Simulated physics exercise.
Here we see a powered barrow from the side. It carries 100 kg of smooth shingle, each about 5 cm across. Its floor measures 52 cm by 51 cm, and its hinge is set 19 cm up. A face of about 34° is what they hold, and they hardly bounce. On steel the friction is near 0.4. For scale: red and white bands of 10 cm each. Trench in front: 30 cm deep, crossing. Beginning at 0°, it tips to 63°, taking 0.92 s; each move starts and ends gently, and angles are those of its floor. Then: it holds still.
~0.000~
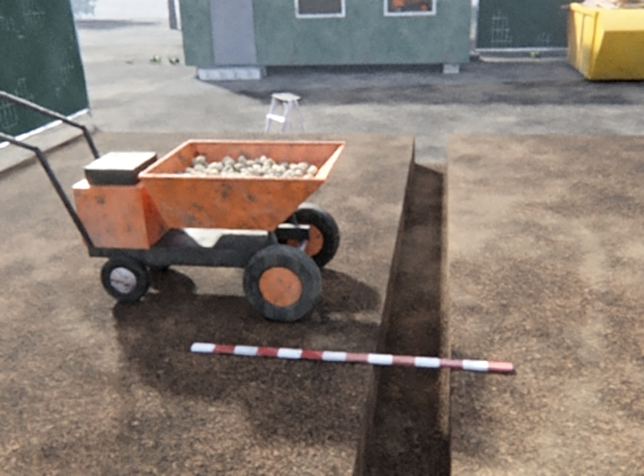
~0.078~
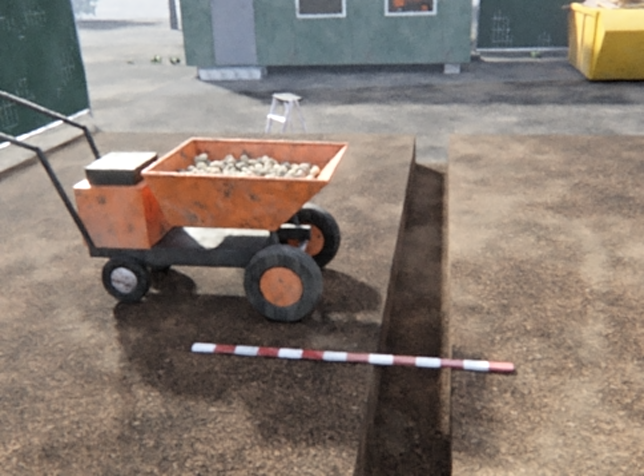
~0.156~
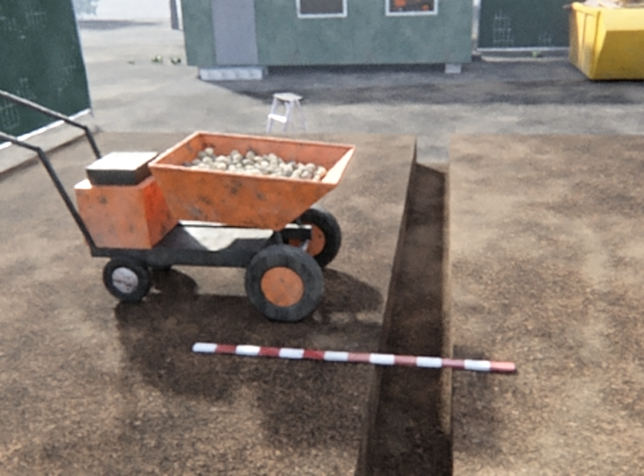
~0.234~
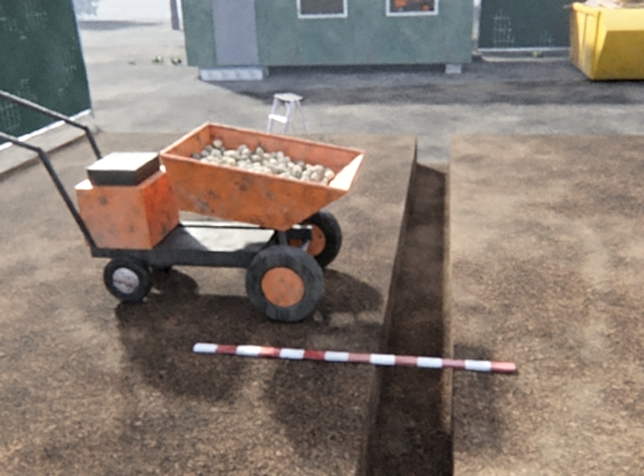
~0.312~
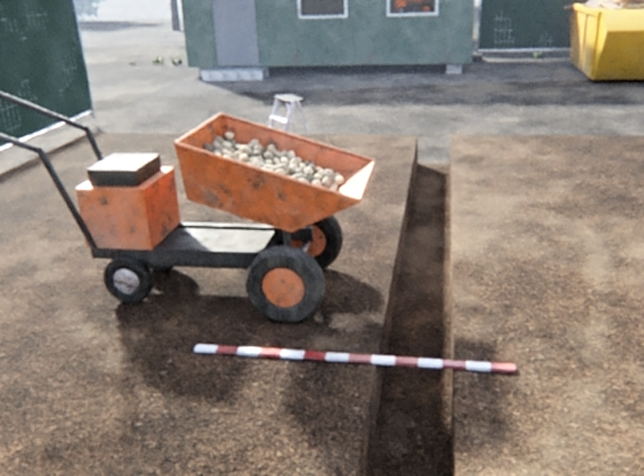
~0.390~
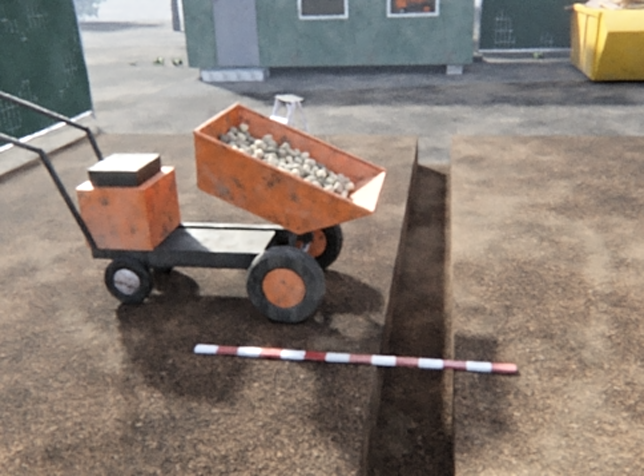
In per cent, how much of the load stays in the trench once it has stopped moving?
I would say about 49 per cent.
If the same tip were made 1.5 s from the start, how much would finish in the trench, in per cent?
Trench share: Approx. 60%.
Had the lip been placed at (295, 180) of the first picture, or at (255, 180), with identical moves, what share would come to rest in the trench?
Near 85 then near 85 percent.
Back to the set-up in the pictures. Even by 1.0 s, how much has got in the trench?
Roughly 20 percent of the load.
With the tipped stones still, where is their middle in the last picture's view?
The resting stones are centred at roughly (460, 296).
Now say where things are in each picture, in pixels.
In the first picture, the tray is at 0°, its lip at (325, 180); the top of the load is at (249, 167).
The second picture shows lip at (328, 182), floor tilted 1°, highest stones at (230, 165); the stones move at 0.2 m/s on average.
In the third picture, the tray is at 5°, its lip at (336, 185); the top of the load is at (216, 161); the stones move at 0.5 m/s on average.
In the fourth picture, the tray is at 10°, its lip at (347, 192); the top of the load is at (215, 155); the stones move at 0.7 m/s on average.
In the fifth picture, the tray is at 17°, its lip at (360, 201); the top of the load is at (224, 145); the stones move at 0.8 m/s on average.
In the sixth picture, the tray is at 24°, its lip at (373, 213); the top of the load is at (236, 137); the stones move at 0.9 m/s on average.
After 0.7 s the floor is at 53°; 100 % in the tray; the foremost stones are at (391, 234).
After 1.0 s the floor is at 63°; 70 % in the tray, 22 % in the trench, 8 % past the trench; the foremost stones are at (478, 298).
After 1.4 s the floor is at 63°; 19 % in the tray, 32 % in the trench, 49 % past the trench; the foremost stones are at (589, 297).
After 3.3 s the floor is at 63°; 0 % in the tray, 49 % in the trench, 51 % past the trench; the foremost stones are past the picture's edge.
